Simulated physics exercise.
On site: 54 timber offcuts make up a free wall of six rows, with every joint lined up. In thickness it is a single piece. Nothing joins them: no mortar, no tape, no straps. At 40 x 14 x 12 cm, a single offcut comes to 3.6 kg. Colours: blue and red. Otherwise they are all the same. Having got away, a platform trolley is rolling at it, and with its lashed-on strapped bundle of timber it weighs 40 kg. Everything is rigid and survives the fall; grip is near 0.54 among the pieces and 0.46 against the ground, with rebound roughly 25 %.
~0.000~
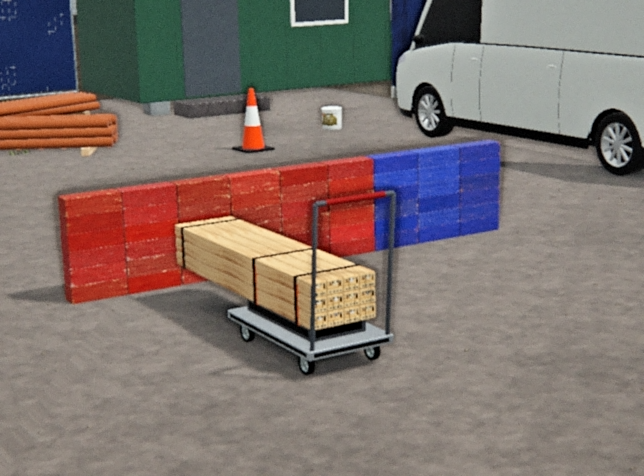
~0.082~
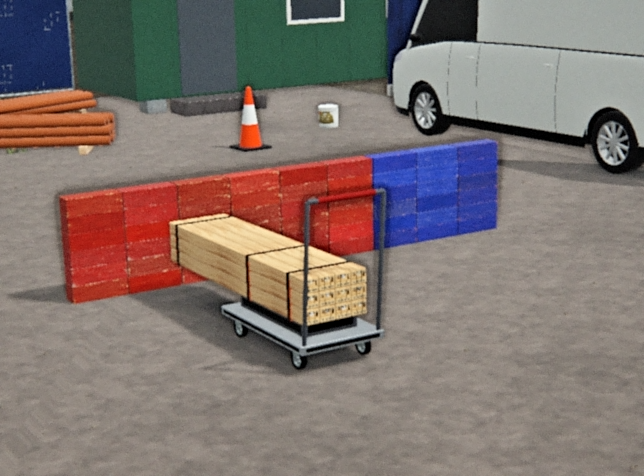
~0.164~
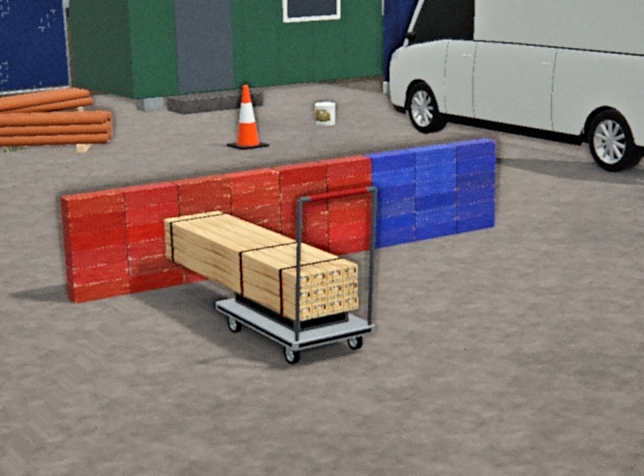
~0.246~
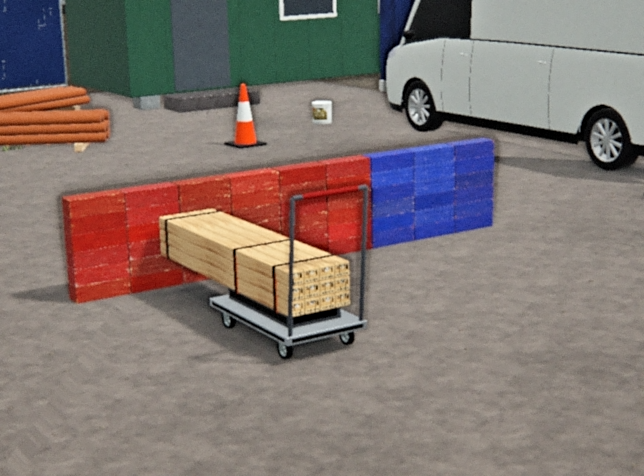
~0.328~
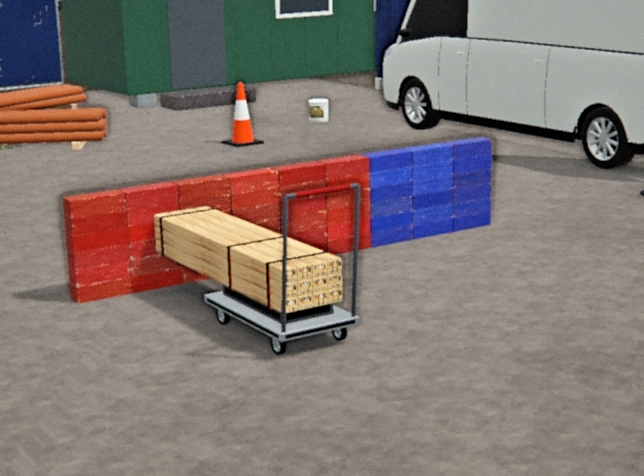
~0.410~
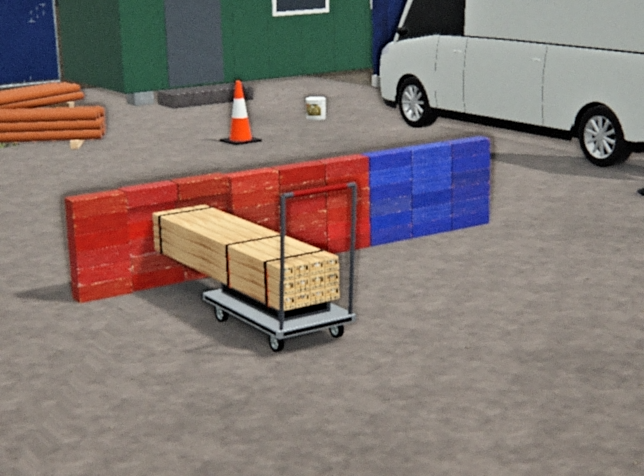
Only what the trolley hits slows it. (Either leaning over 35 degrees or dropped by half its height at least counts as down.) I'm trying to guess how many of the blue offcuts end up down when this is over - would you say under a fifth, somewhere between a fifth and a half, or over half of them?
Down count: Below twenty percent.
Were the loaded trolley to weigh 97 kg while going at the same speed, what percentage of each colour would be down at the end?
Result: Red 30, blue 0 %.
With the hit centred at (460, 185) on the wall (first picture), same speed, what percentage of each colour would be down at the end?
That would leave red at 0 % and blue at 70 %.
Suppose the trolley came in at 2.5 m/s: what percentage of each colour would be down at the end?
Down at the end: Red 30 per cent, blue 0 per cent.
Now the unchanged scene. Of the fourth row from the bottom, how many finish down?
I count 2 down there.
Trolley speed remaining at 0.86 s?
Close to 0.3 m/s at that moment.
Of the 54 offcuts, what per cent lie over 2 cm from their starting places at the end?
It comes to 20 percent shifted.
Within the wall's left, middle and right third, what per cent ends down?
The thirds come out at 70 on the left, 0 in the middle and 0 on the right, in per cent.
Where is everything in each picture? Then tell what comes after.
In the first frame (pixels give the middle of a visible side; the camera moves round a little), load (179, 238) 39 cm short of the wall; top blue offcut (439, 158); top red offcut (304, 176); none has stirred.
The second frame shows load (173, 235) 29 cm short of the wall; top blue offcut (438, 157).
The third frame shows load (168, 233) 18 cm short of the wall; top blue offcut (436, 156).
The fourth frame shows load (163, 230) 8 cm short of the wall; top blue offcut (435, 156).
The fifth frame shows load (158, 227) 13 mm into the wall's line; top blue offcut (433, 155); movement in 6 of them.
The sixth frame shows load (156, 226) 6 cm into the wall's line; top blue offcut (432, 155); top red offcut (303, 175); movement in 12 of them.
After 0.60 s, load 13 cm past the wall's line, still rolling; none of the 18 blue offcuts down (2 of 54 in all colours); top blue offcut unmoved.
After 0.86 s, load 21 cm past the wall's line, still rolling; none of the 18 blue offcuts down (8 of 54 in all colours); top blue offcut unmoved.
In the end (1.6 s), load 40 cm past the wall's line, still rolling; none of the 18 blue offcuts down (12 of 54 in all colours); top blue offcut unmoved; top red offcut unmoved. That is 0 per cent. From the last view, middles, top blue offcut near (427, 153), top red offcut near (298, 173).
